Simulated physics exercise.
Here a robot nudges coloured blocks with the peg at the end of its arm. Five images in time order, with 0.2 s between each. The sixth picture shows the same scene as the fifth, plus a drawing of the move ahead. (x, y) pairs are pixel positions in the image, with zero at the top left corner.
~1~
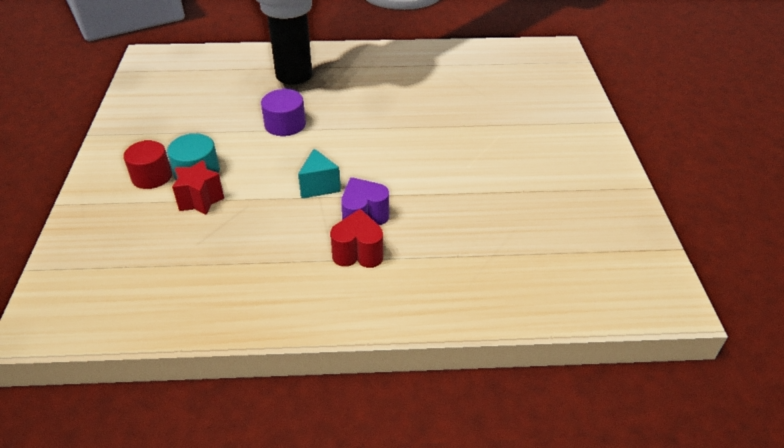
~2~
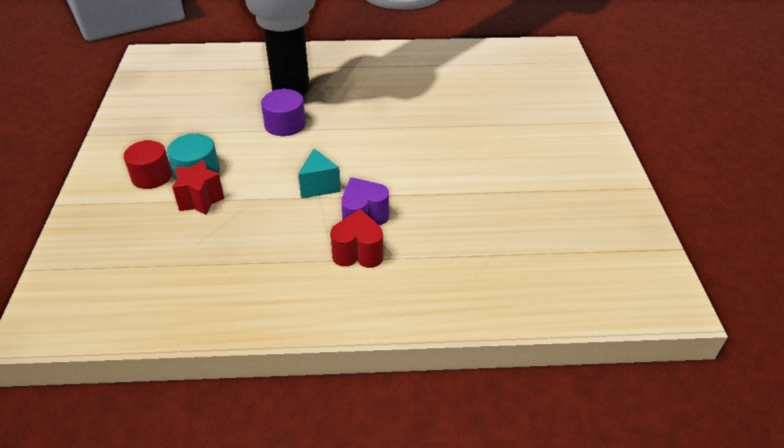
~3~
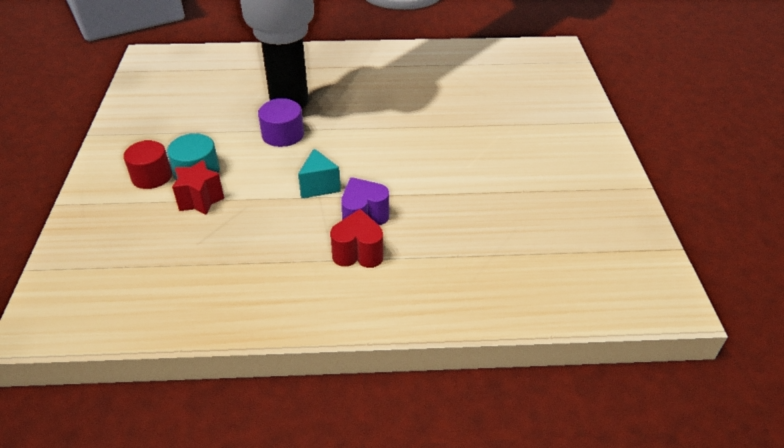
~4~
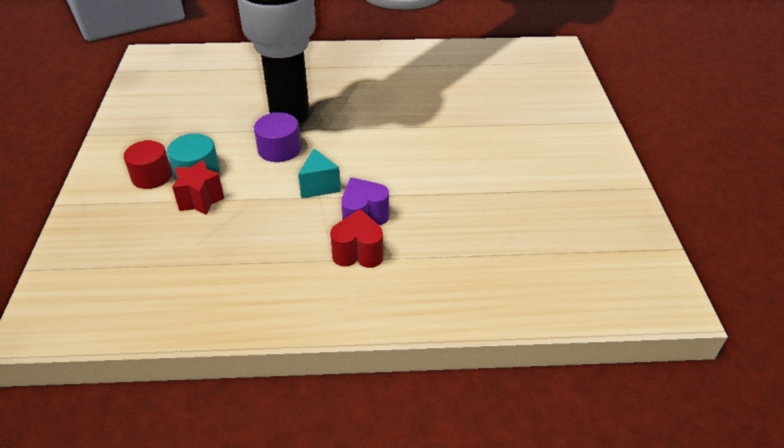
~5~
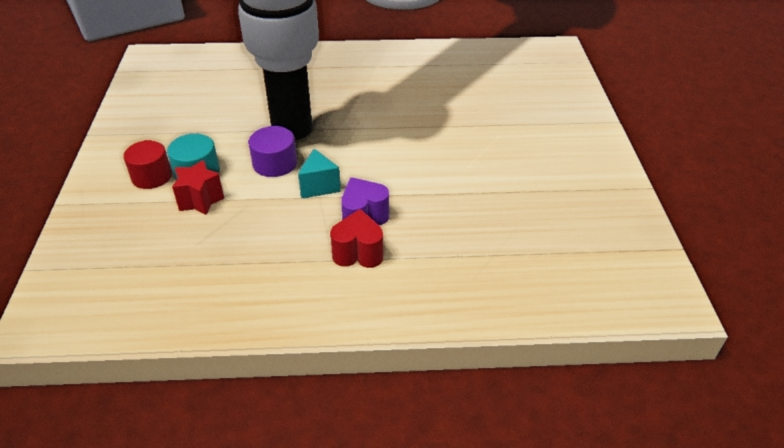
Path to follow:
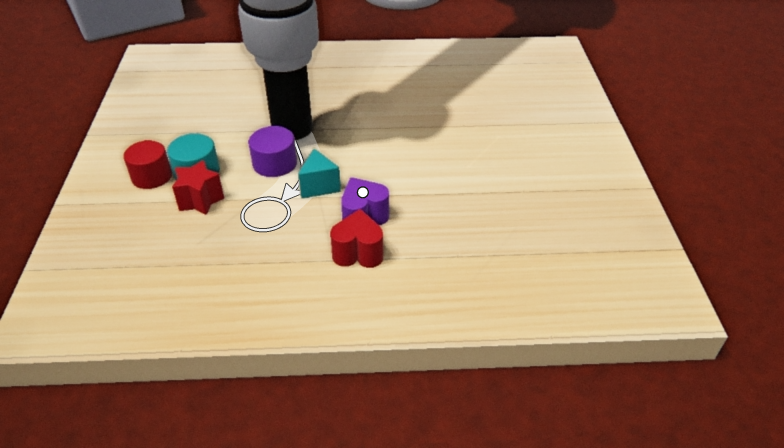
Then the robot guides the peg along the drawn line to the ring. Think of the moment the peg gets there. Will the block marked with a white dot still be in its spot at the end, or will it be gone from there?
Answer: Unmoved.
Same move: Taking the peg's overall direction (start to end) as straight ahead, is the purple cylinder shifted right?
Yes, that is how it ends up.
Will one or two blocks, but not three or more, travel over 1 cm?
No, I don't think so.
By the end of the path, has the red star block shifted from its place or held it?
At the end, its place is different.
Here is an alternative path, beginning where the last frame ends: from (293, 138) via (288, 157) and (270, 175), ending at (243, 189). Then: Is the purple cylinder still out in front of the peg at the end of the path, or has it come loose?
Final position: Ahead.
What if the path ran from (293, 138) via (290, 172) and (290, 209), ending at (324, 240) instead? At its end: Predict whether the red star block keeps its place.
That block remains where it is.
Path on the board, from (293, 138) through (302, 162) and (295, 189) to (266, 214); the dot is on the purple heart-shaped block.
On the path given first. One third of the way, peg (301, 153); purple cylinder (263, 157).
Two thirds of the way, peg (293, 180); purple cylinder (244, 173); turquoise triangular block (326, 171), turned 15° clockwise.
At the end, peg (264, 204); red star block (176, 176); purple cylinder (214, 184); turquoise triangular block (326, 171), turned 15° clockwise; purple heart-shaped block in place.
